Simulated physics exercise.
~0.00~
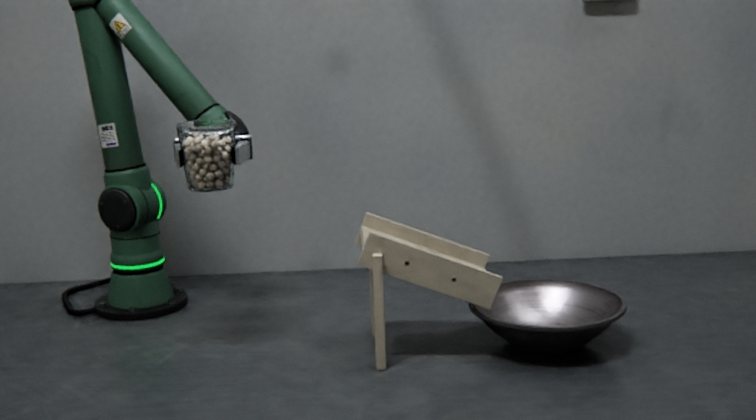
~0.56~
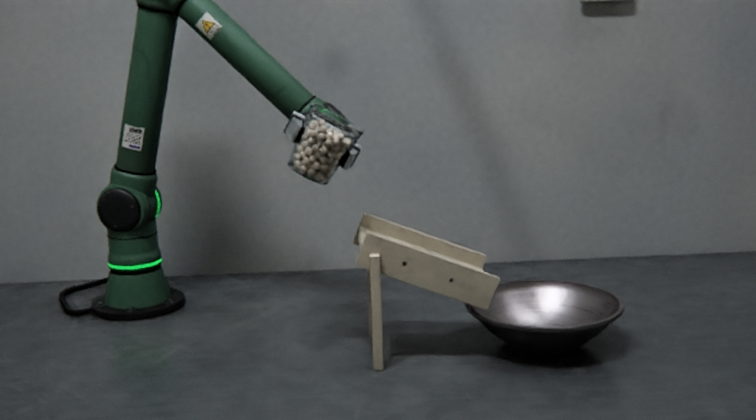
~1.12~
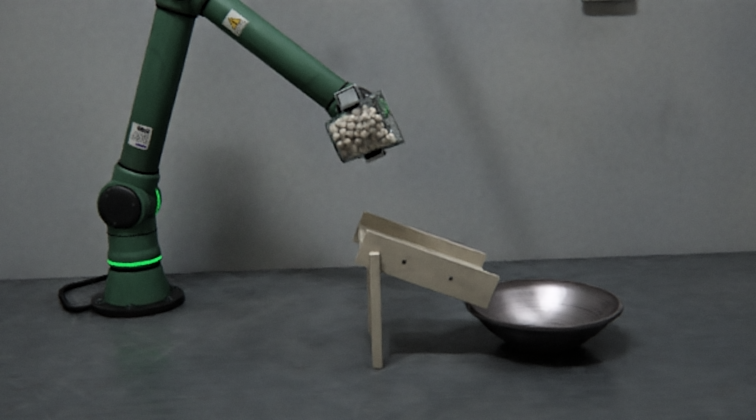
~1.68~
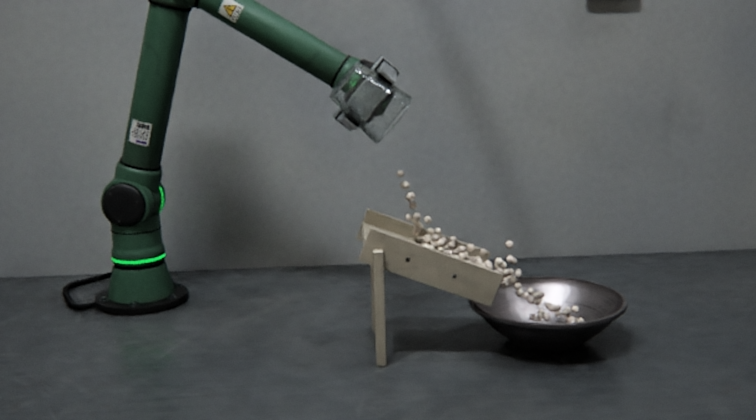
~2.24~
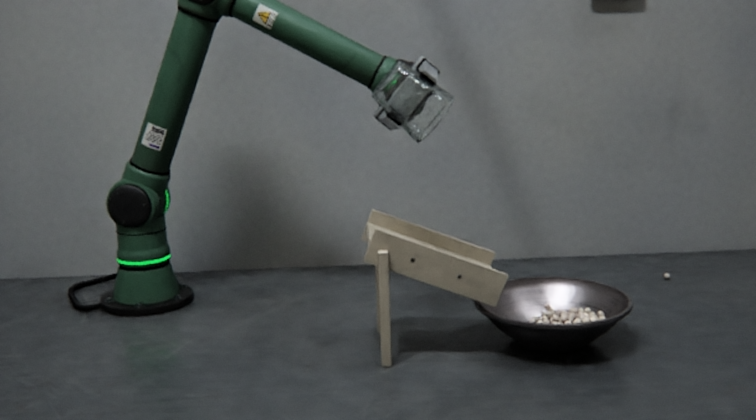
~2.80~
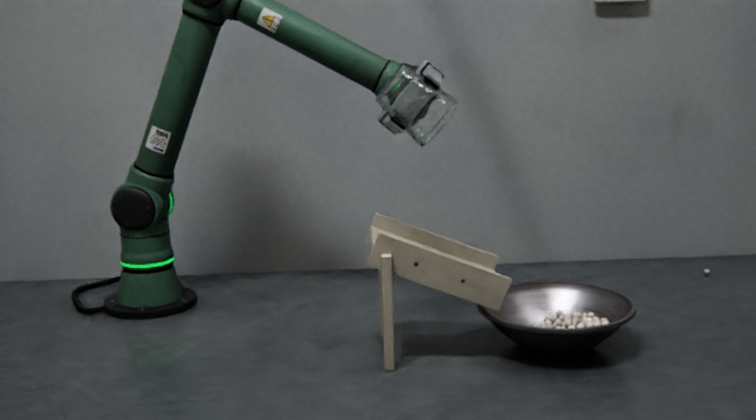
In a gray room, a green robot arm tips beads down a chute into a bowl.
